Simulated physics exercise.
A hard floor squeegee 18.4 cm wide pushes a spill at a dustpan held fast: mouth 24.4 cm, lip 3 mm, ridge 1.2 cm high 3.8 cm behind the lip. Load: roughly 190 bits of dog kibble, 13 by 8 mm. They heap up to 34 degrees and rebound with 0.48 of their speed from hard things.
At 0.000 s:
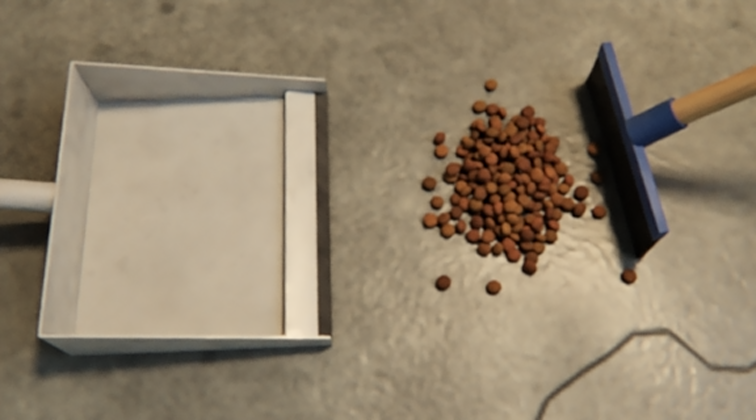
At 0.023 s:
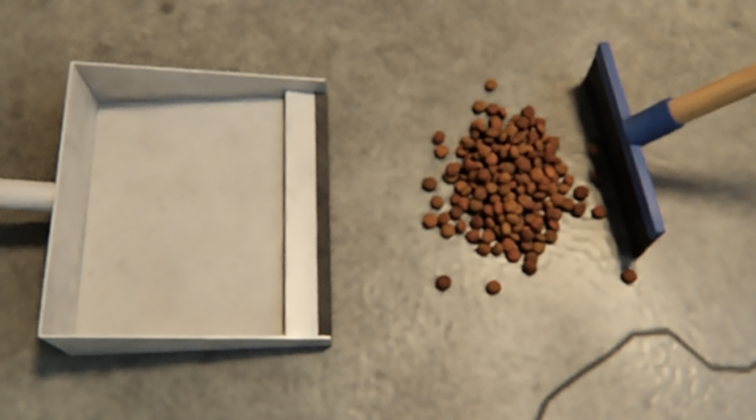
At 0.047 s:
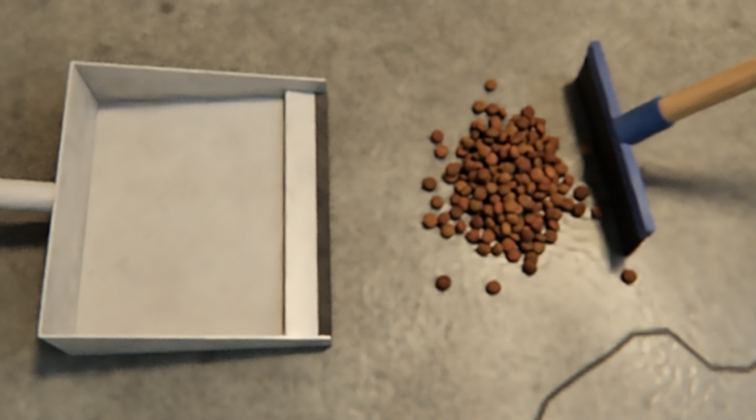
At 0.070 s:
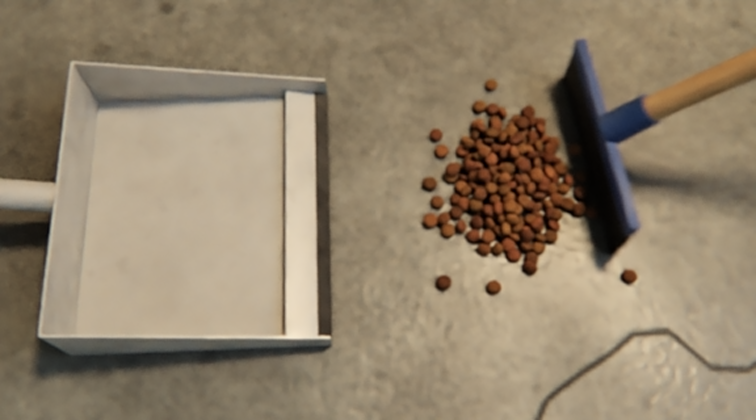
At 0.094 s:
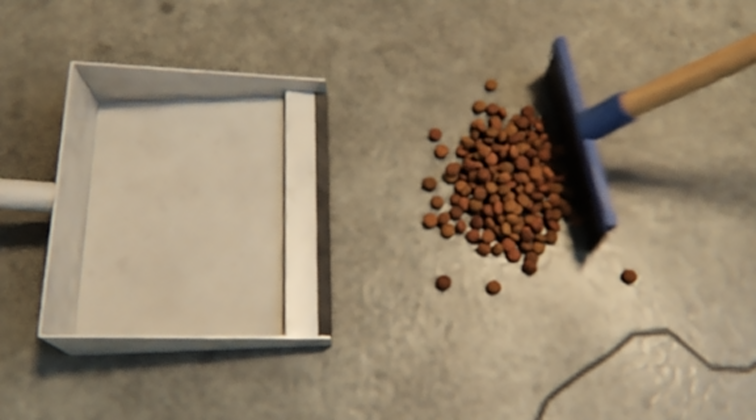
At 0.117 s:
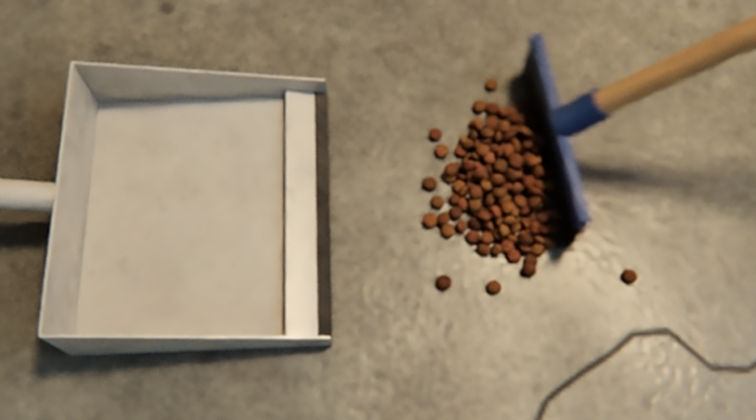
White dustpan resting on a grey floor while a blue squeegee with a wooden handle slides left into a pile of brown kibble.
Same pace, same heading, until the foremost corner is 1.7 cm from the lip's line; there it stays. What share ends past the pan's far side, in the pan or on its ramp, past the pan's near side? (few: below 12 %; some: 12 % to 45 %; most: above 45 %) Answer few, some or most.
Far side few, pan some, near side few.
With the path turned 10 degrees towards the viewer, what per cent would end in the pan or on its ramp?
It would be near 50 per cent.
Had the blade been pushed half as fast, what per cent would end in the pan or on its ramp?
In that case some 30 per cent.
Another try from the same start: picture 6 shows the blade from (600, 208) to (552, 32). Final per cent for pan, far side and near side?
Pan 10, far 15, near 0.
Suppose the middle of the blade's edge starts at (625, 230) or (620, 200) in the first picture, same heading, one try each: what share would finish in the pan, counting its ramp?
Some 45 and 45 per cent.
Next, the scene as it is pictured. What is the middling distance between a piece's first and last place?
Some 18 cm.
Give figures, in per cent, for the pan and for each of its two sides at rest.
Far side 5; pan 40; near side 0.
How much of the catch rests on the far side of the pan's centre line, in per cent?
Roughly 80 per cent.
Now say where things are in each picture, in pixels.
Blade from (658, 233) to (604, 53), moved 0.0 cm, 0 of the pieces shifted so far; middle of the pieces at (516, 178); pan at (186, 217), in the first picture.
Blade from (655, 233) to (602, 52), moved 0.2 cm, 0 of the pieces shifted so far; middle of the pieces at (516, 178), in the second picture.
Blade from (646, 231) to (593, 51), moved 1.0 cm, 1 of the pieces shifted so far; middle of the pieces at (516, 178), in the third picture.
Blade from (630, 229) to (579, 50), moved 2.3 cm, 4 of the pieces shifted so far; middle of the pieces at (516, 178), in the fourth picture.
Blade from (608, 226) to (559, 47), moved 4.1 cm, 15 of the pieces shifted so far; middle of the pieces at (507, 187), in the fifth picture.
Blade from (582, 222) to (535, 44), moved 6.3 cm, 100 of the pieces shifted so far; middle of the pieces at (509, 178); pan at (186, 217). The blade's pace is about 0.94 m/s, heading 11 degrees away from the viewer's side, in the sixth picture.
After 0.23 s, middle of the blade 10 cm from the lip; 0 % over the lip, far side 5 %, near side 0 %.
Then, at 0.30 s, middle of the blade 4 cm from the lip; 5 % over the lip, far side 5 %, near side 0 %.
After 0.51 s, middle of the blade 3 cm from the lip; 40 % over the lip, far side 5 %, near side 0 %.
By 1.1 s all is still; far side 5 %, pan 40 %, near side 0 %, in front of the lip or behind the blade 55 %.
